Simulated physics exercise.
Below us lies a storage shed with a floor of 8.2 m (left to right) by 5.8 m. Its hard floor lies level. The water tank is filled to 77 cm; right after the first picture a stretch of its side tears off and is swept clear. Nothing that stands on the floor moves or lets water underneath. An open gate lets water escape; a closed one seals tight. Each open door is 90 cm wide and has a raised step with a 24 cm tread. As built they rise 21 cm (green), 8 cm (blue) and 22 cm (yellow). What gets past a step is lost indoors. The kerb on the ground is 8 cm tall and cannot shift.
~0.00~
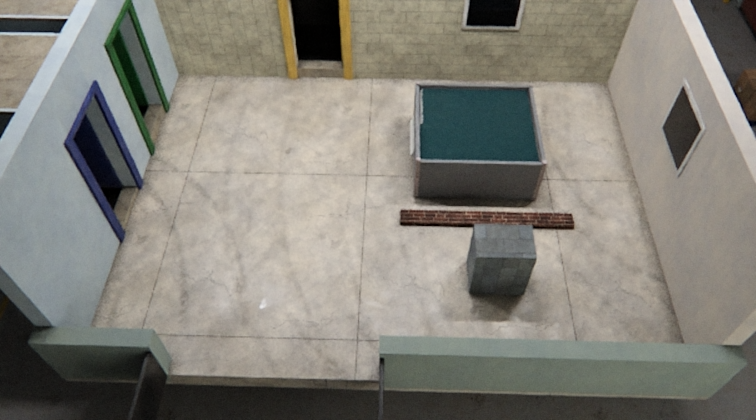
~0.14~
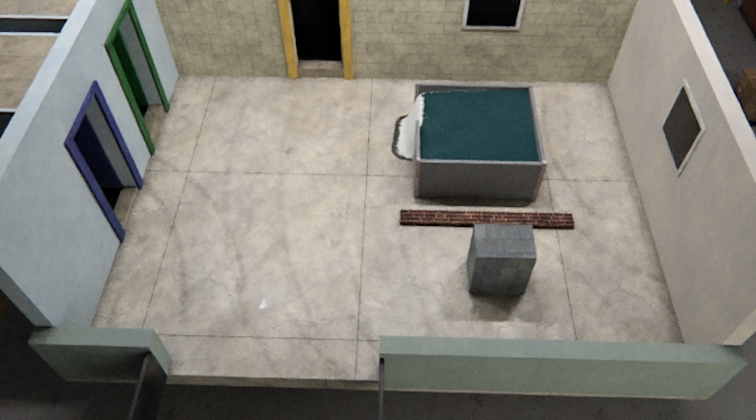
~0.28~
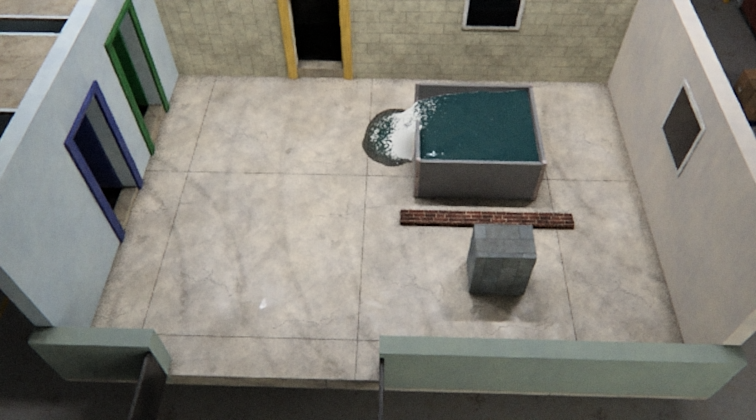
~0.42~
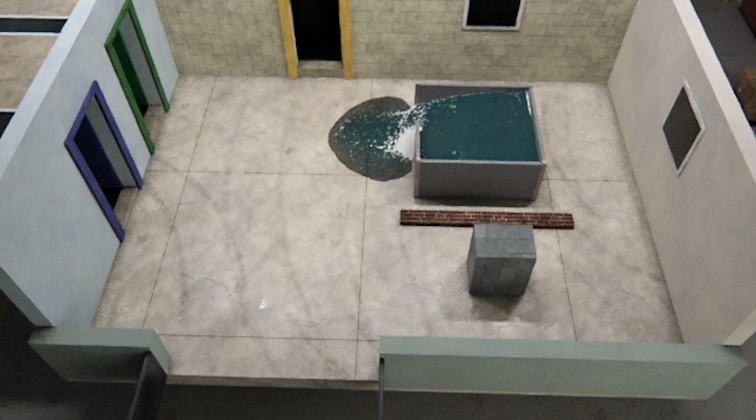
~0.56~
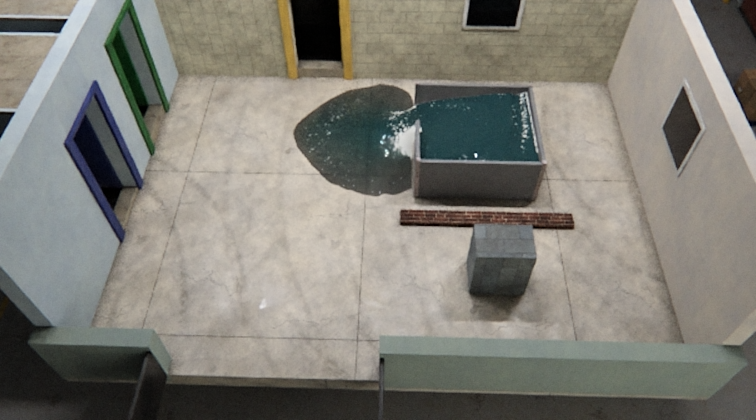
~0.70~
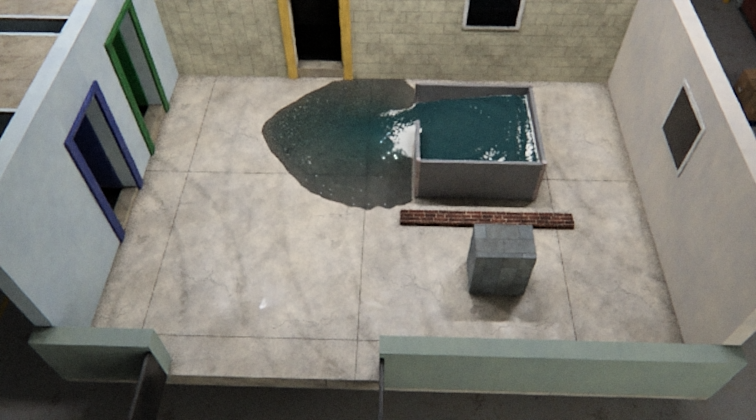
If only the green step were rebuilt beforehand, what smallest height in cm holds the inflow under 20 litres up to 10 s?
Some 19 cm above the ground.
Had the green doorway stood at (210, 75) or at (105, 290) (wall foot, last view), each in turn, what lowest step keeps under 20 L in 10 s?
About 23 and 11.0 cm.
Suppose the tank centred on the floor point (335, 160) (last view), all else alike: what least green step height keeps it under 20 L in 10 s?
About 31 cm.
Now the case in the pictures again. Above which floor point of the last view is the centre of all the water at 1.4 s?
At about (411, 145).
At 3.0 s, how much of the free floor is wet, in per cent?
About 40 per cent.
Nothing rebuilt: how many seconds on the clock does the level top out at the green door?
At about 2.6 s.
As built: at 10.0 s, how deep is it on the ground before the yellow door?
Some 6.5 cm.
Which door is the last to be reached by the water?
The blue one.
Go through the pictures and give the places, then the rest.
In the first picture, still water, 77 cm deep, in the water tank at (477, 125); the green door at (142, 87) is dry.
In the second picture, the front is at (396, 151), 0.4 m from the gap at (418, 125); 0.2 m2 of floor is wet, 77 cm left at the back.
In the third picture, the gap is at (418, 128), the front 0.8 m out at (369, 148); the back of the water tank holds 77 cm.
In the fourth picture, the front is at (334, 145), 1.4 m from the gap at (417, 129); 2.0 m2 of floor is wet, 76 cm left at the back.
In the fifth picture, the front is at (301, 139), 2.0 m from the gap at (417, 129); 3.7 m2 of floor is wet, 68 cm left at the back.
In the sixth picture, water pours out at (417, 128) and has run 2.6 m, to (268, 131); about 4 cm deep outside, 65 cm at the back; the green door at (142, 87), 4.6 m from the gap, is still 1.9 m from the nearest water.
After 1.4 s water covers 30 % of the floor, deepest (37 cm) near (403, 134); 11 cm at the green door, 0 litres in over its 21 cm step.
After 3.0 s water covers 40 % of the floor, deepest (32 cm) near (177, 82); 24 cm at the green door, 8 litres in over its 21 cm step.
After 10.0 s water covers 75 % of the floor, deepest (10 cm) near (82, 355); 7 cm at the green door, 11 litres in over its 21 cm step.
At the green door as built, the water arrived by 1.3 s and peaked near 28 cm at 2.6 s.
With a step of 17 cm, 33 litres would have come in within the 10 s; with 22.5 cm, 7 litres. So under 20 litres takes about 19 cm.
